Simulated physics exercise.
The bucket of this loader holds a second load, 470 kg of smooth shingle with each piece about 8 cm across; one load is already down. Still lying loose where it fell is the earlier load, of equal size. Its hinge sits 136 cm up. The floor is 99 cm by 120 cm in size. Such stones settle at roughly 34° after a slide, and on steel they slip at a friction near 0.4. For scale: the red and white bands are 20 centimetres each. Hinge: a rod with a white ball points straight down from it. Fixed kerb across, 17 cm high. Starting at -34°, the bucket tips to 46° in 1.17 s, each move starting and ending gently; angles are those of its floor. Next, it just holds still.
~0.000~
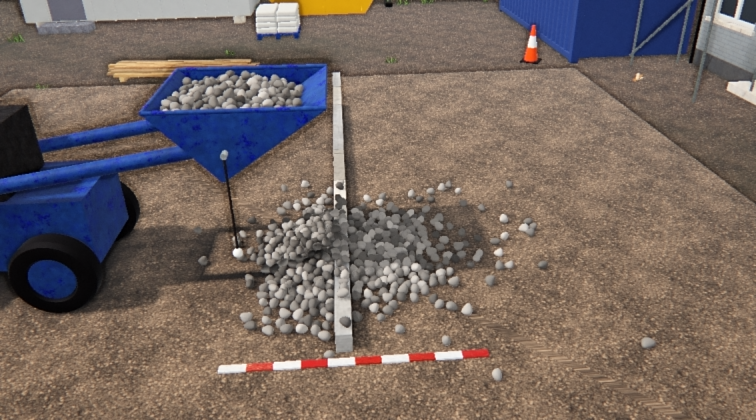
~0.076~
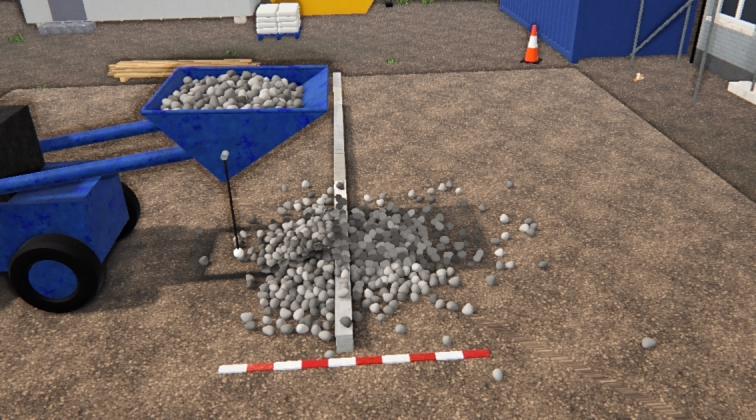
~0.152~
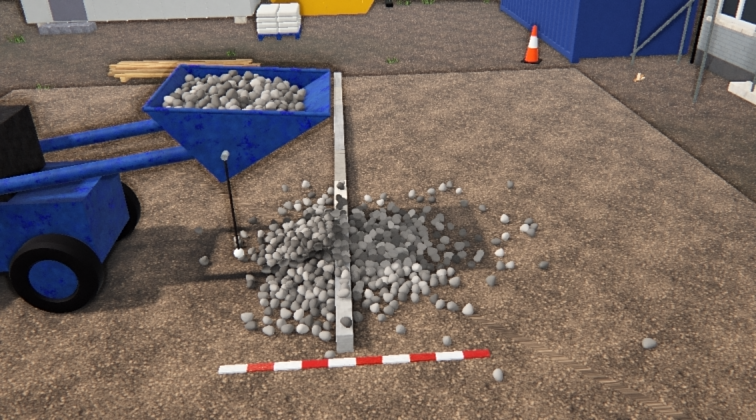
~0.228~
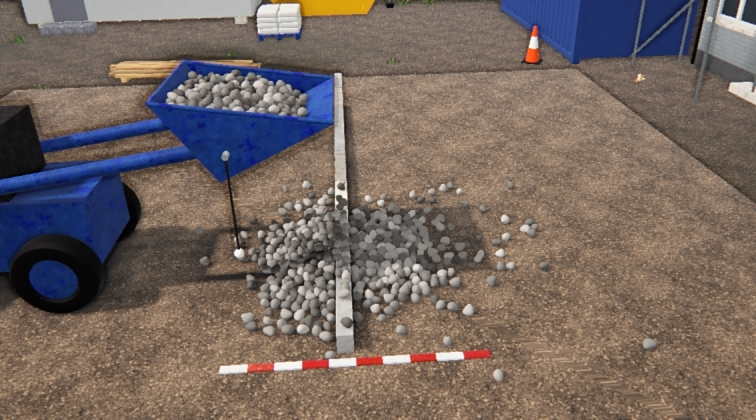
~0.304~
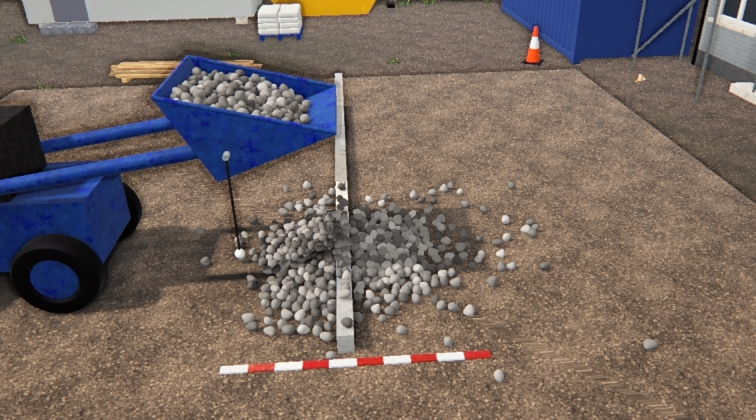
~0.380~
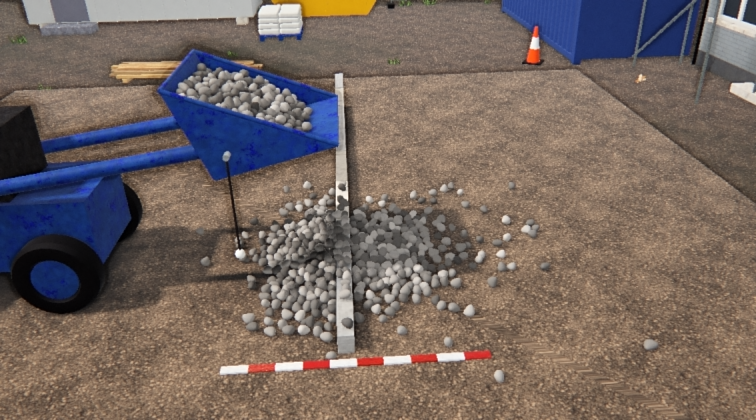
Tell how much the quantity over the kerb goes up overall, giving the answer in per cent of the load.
It goes up by roughly 68 per cent.
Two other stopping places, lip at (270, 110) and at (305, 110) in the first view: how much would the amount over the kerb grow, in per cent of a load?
15 %, then 45 %.
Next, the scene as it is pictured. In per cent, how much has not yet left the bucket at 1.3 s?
Roughly 35 per cent remains inside.
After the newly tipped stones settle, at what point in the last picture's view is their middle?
Their centre ends up near (374, 245).
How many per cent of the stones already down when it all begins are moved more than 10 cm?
I'd put it at about 25 per cent.
After 0.9 s the floor is at 34°; in per cent of one load, 99 in the bucket, 57 on this side of the kerb, 44 over the kerb; the foremost stones are at (538, 237).
After 1.3 s the floor is at 46°; in per cent of one load, 36 in the bucket, 103 on this side of the kerb, 62 over the kerb; the foremost stones are at (538, 237).
After 1.6 s the floor is at 46°; in per cent of one load, 1 in the bucket, 100 on this side of the kerb, 99 over the kerb; the foremost stones are at (538, 237).
After 4.3 s the floor is at 46°; in per cent of one load, 0 in the bucket, 88 on this side of the kerb, 112 over the kerb; the foremost stones are at (553, 241). Net gain over the kerb, 68.
